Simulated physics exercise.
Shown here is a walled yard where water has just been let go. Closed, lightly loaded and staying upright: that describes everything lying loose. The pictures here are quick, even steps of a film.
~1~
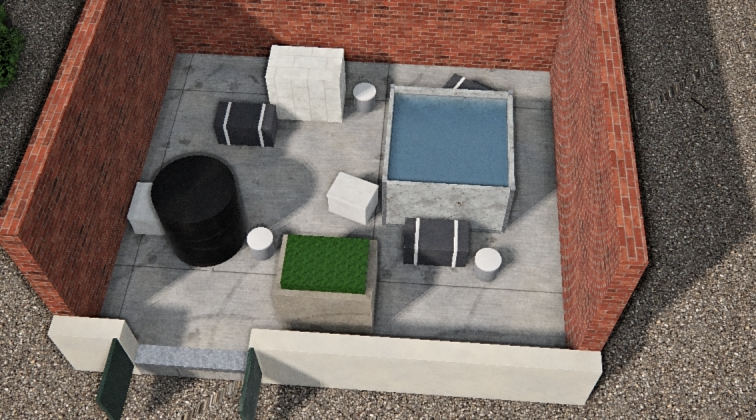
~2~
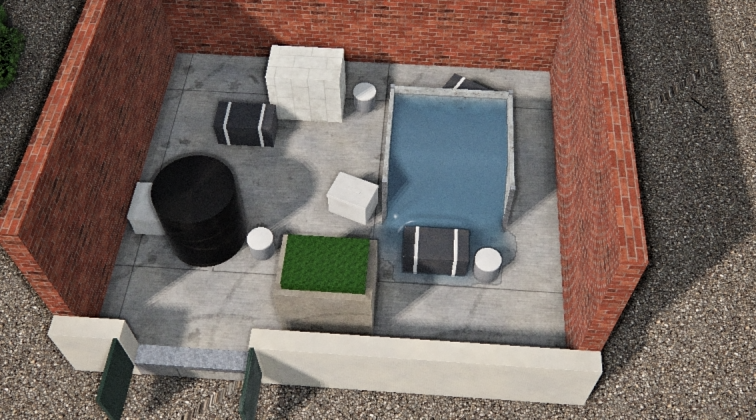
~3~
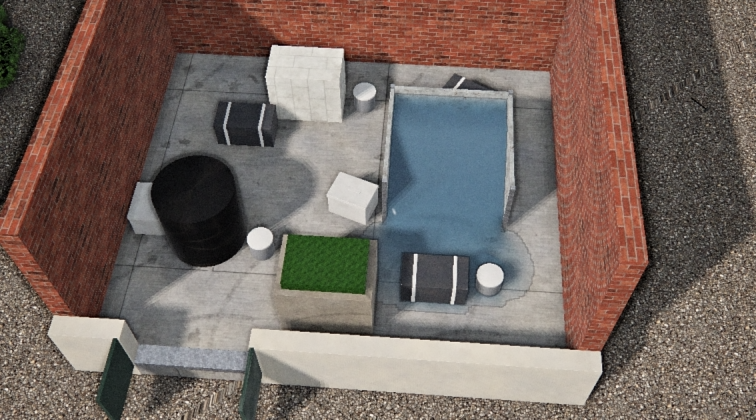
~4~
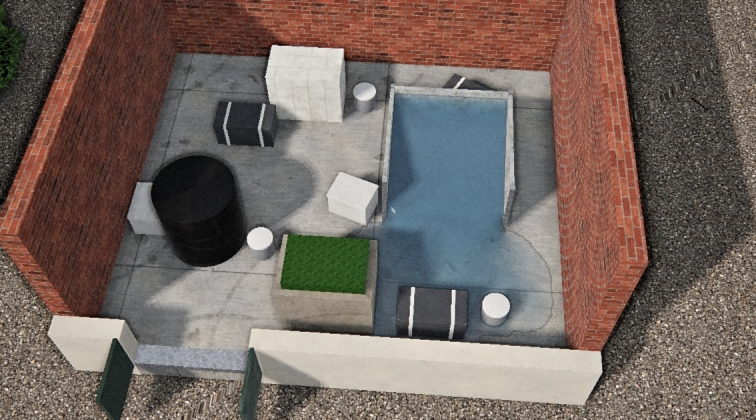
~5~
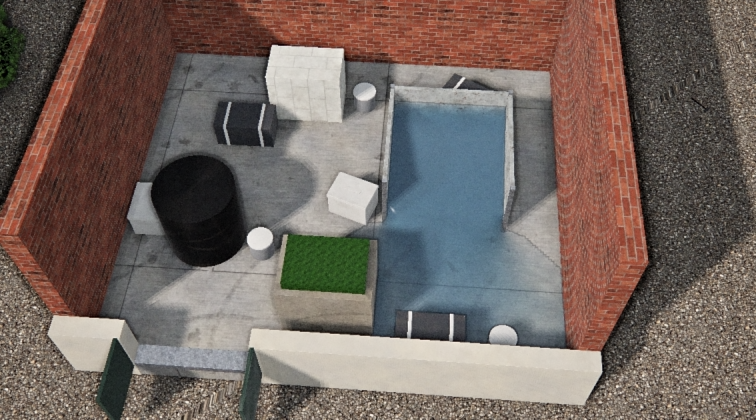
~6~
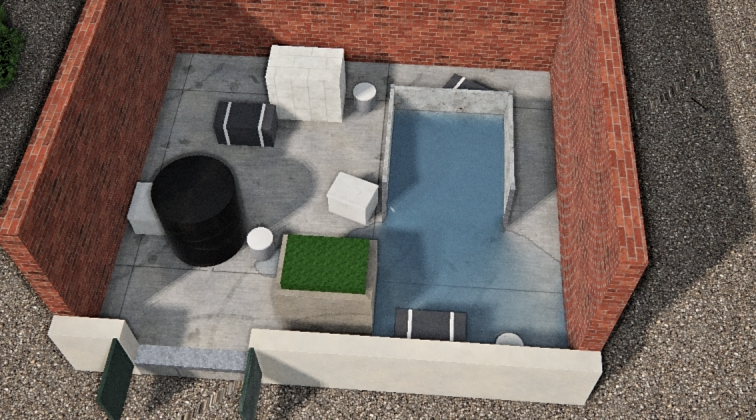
Water spreads from the open tank and pushes a dark trunk and white pail toward the front wall.
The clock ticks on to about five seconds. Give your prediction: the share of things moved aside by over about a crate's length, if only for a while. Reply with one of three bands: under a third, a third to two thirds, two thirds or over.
A third to two thirds.
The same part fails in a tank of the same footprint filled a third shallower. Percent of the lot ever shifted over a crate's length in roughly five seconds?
Roughly 20 in a hundred.
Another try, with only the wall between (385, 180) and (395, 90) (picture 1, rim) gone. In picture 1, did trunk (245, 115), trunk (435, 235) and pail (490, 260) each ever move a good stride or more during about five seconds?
The first: Went past that; the second: Fell short; the third: Fell short.
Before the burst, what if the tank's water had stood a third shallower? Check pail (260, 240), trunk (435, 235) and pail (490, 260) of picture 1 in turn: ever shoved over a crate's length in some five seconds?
One: Stayed below the mark. Two: Passed the mark. Three: Passed the mark.
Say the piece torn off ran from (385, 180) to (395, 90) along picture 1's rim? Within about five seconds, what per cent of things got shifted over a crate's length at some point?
That works out to about 80 per cent of them.
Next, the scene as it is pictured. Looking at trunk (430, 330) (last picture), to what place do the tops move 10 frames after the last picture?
It ends up close to (469, 313).
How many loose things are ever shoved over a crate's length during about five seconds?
It totals 4.
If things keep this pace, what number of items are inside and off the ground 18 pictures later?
Count: 2.
A moment on, 2 of 8 are well off their spots; 2 afloat.
Next, 2 of 8 are well off their spots; 2 afloat.
Later, 2 of 8 are well off their spots; 2 afloat.
In the end, 4 of 8 are well off their spots, and 4 have been at some point; 2 afloat.
